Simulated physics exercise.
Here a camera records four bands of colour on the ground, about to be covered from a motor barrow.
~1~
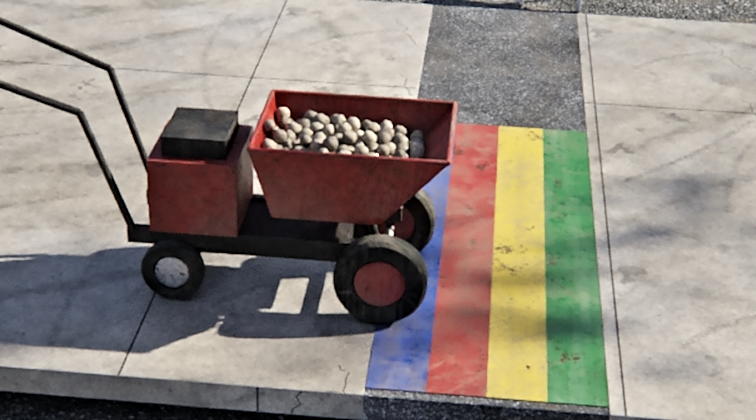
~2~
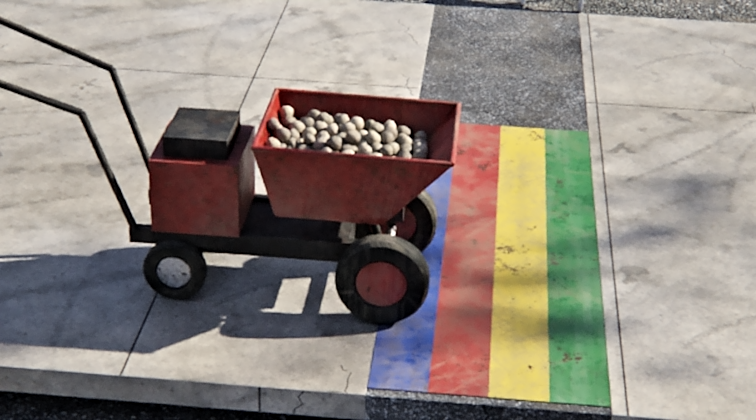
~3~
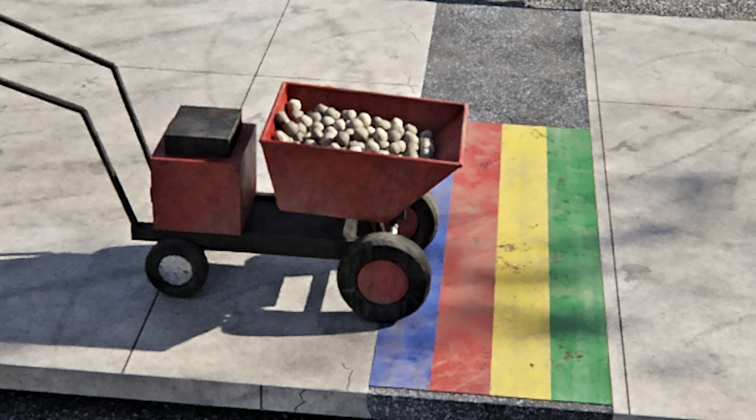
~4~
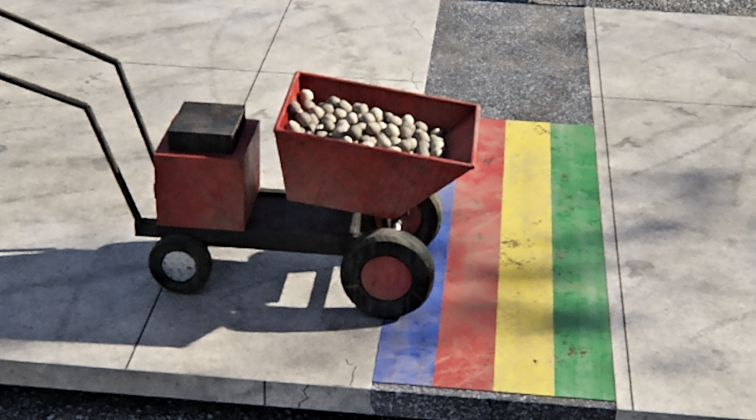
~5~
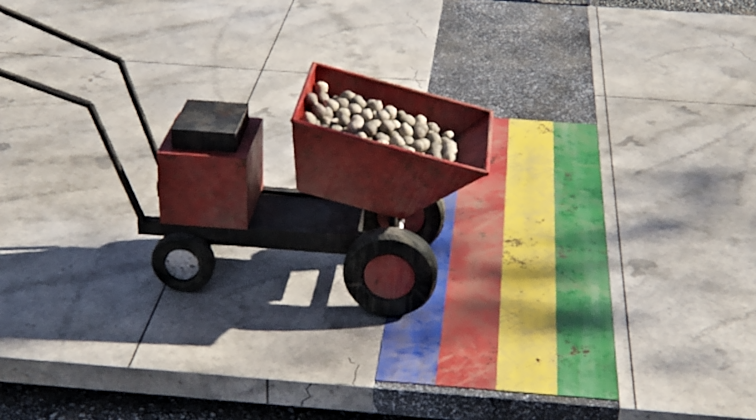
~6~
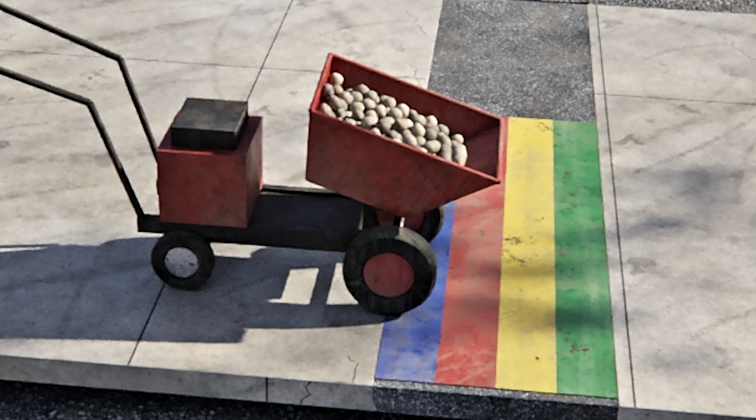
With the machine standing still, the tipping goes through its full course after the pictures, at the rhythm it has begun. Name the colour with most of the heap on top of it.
Green.
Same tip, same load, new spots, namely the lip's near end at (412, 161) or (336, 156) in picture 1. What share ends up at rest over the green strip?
About 30 percent at the first place and about 10 percent at the second.
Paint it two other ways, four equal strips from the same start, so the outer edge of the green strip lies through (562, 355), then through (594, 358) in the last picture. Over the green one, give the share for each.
Near 20 in a hundred and near 40 in a hundred.
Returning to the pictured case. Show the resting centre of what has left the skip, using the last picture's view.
Near (596, 285).
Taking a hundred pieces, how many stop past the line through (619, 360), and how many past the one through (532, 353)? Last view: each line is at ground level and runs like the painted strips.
Respectively 30 and 80 %.
Soon after the last picture, skip tipped steeply; all in the skip.
A little later, skip tipped right over; most in the skip; a small part over the yellow strip; a small part over the green strip; a stray few falling; a stray few off the paint.
Later still, skip tipped right over; about a quarter in the skip; a small part over the yellow strip; about a third over the green strip; about a quarter off the paint.
At rest, skip tipped right over; about a quarter in the skip; none over the blue strip; none over the red strip; a small part over the yellow strip; about a third over the green strip; about a third off the paint.
